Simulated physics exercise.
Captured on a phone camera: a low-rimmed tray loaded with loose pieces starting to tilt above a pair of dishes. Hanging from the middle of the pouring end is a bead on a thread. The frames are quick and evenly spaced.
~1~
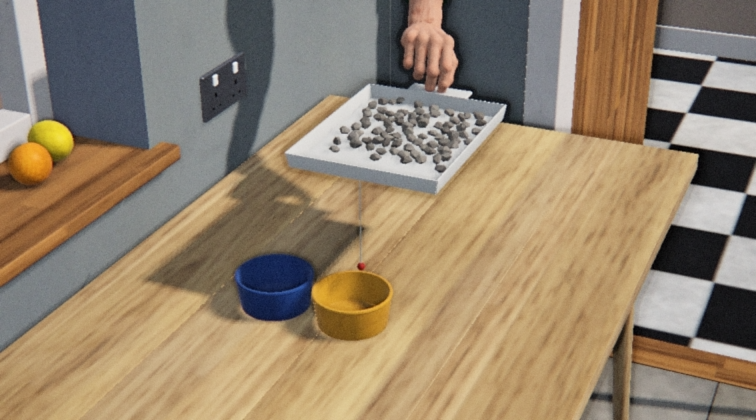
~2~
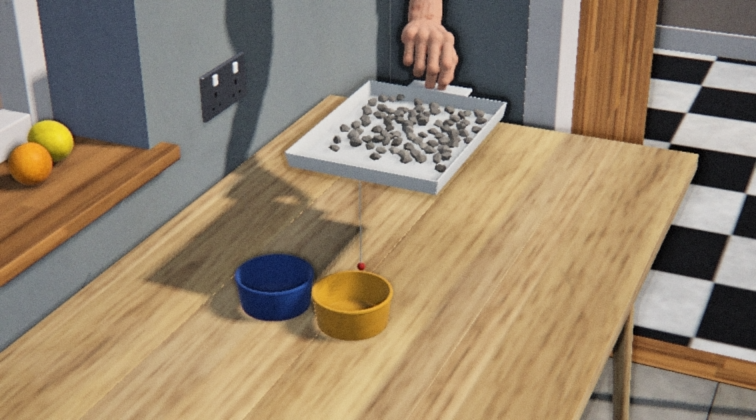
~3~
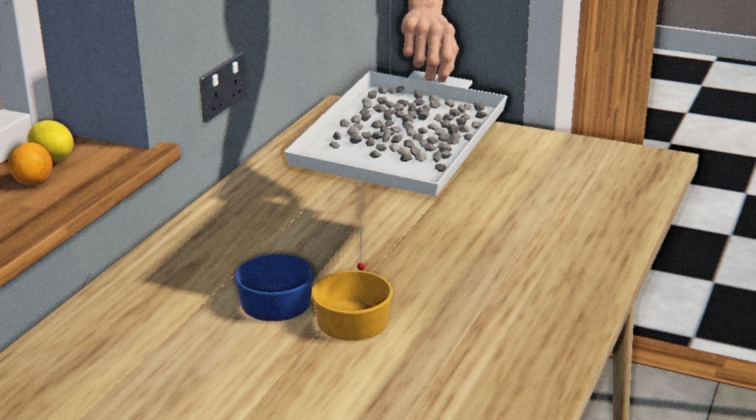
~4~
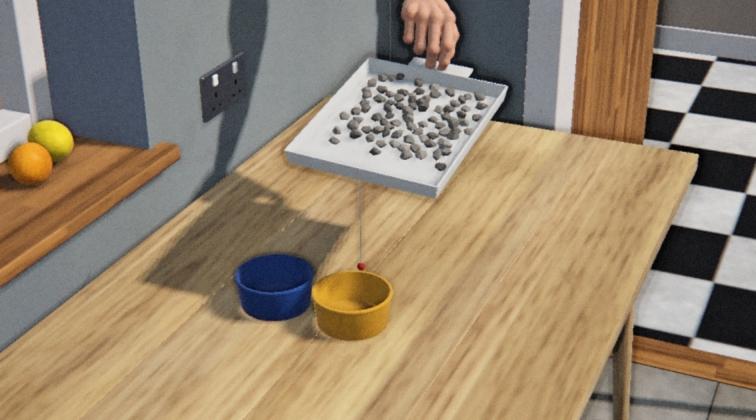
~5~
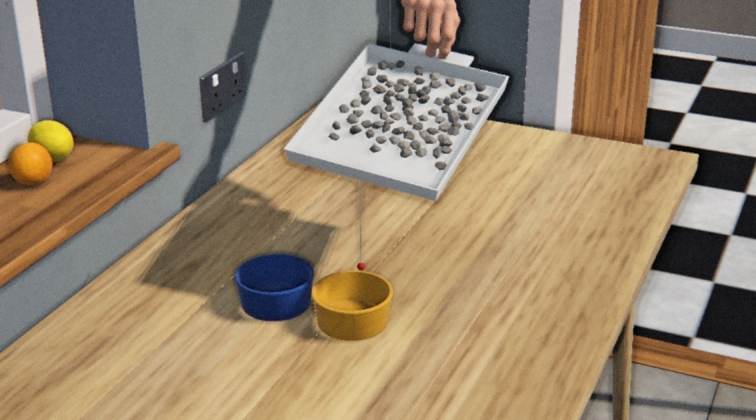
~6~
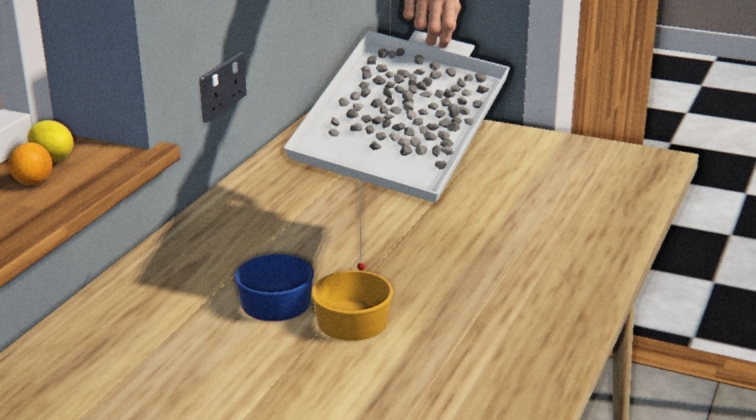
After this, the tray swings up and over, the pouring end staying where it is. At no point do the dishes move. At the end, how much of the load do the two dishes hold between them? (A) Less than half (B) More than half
A, less than half.
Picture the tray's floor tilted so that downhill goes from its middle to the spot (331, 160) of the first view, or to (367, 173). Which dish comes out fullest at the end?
So, the dish at the left the first time round, the dish at the right the second.
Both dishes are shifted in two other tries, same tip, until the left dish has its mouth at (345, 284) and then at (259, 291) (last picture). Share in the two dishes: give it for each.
First try: Roughly 80 per cent; second try: Roughly 10 per cent.
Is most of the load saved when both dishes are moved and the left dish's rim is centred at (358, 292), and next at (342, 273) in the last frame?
Result, first setup: A majority share; second setup: A majority share.
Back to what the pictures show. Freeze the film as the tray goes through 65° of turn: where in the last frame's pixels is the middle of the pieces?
Look close to (407, 176) in the last picture.
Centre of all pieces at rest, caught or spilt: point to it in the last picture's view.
Close to (411, 332) in the last view.
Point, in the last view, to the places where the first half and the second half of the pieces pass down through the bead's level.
The opening half passes (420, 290), the closing half (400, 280).
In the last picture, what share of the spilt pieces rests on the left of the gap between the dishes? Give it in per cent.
I'd guess close to 0 %.
Shortly afterwards, tray tipped steeply; all but a few on the tray; a little in the air.
Next, tray tipped past a quarter turn; near a third on the tray; a little in the right dish; near half outside both; a little in the air.
Some moments later, tray tipped past a quarter turn; near a quarter in the right dish; the bulk outside both.
In the end, tray tipped past a quarter turn; near a quarter in the right dish; none at all in the left dish; the bulk outside both.
